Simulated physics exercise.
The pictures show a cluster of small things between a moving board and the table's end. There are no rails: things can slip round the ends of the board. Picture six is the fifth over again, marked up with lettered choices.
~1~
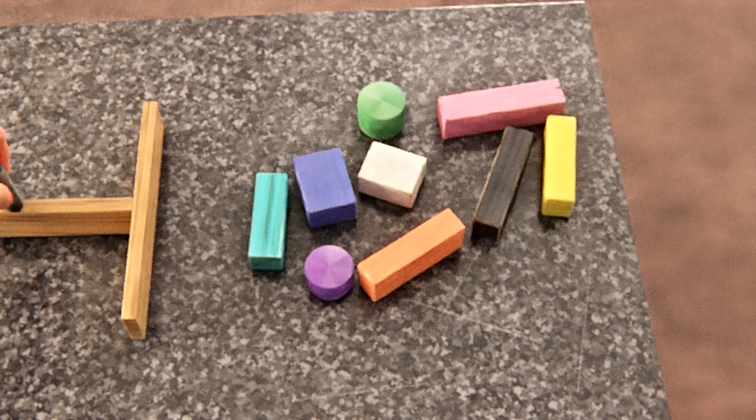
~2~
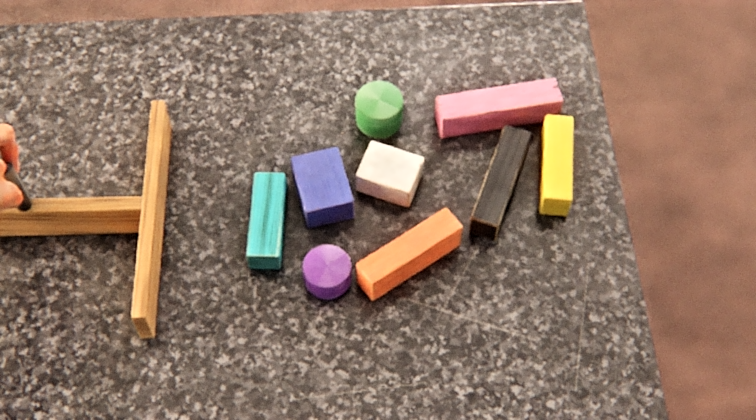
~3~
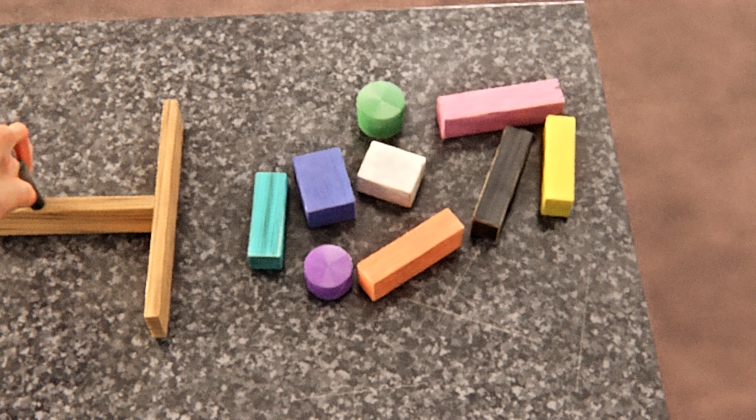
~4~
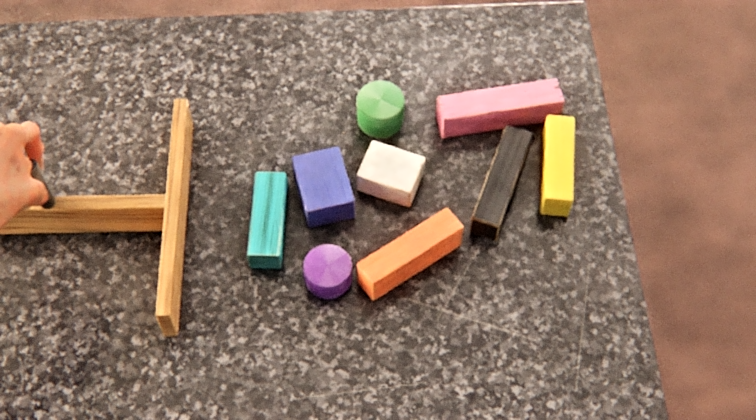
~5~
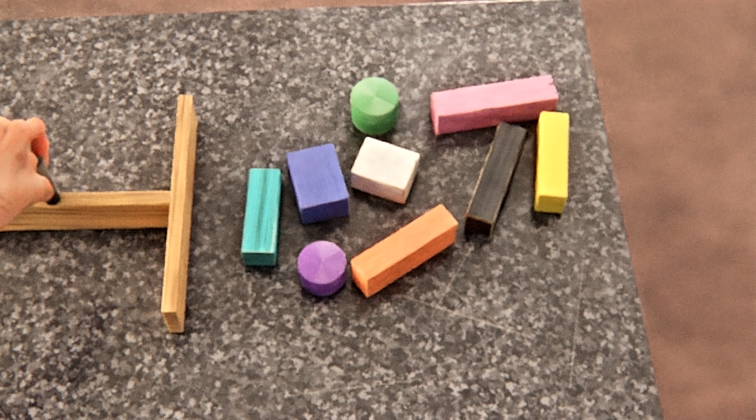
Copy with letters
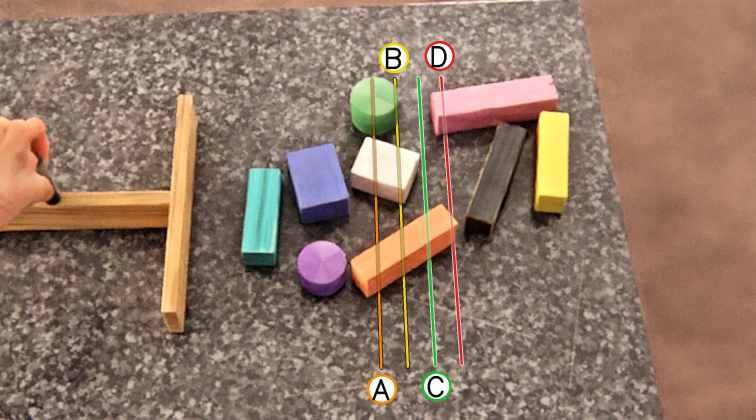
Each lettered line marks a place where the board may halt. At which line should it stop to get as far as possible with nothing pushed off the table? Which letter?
Nothing falls up to C.
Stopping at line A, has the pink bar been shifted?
By then, no.
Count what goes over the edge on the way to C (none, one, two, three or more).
The count is none.
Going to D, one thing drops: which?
It is the yellow stick.
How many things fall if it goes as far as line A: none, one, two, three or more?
In all, none.
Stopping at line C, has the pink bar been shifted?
Yes.
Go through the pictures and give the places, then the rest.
Pink bar (501, 109); blue block (324, 188); green tin (381, 111), in the first frame.
Board (148, 202); black stick (501, 182), in the second frame.
Board (161, 202); orange bar (411, 254), in the third frame.
Board (172, 200); purple tin (328, 272), in the fourth frame.
Board (177, 197); pink bar (494, 105); blue block (317, 184); green tin (374, 106), in the fifth frame.
On the marked copy, A at (376, 213); B at (401, 212); C at (426, 211); D at (451, 209).
Following C. Soon after the start, board (268, 193); purple tin (327, 270); white block (391, 170).
Later, board (356, 189); black stick (515, 179); white block (469, 160).
In the end, board (422, 186); yellow stick (603, 156); black stick (576, 175); nothing has fallen.
As for the rest, A is safe but short; B is safe but short; D drops the yellow stick.
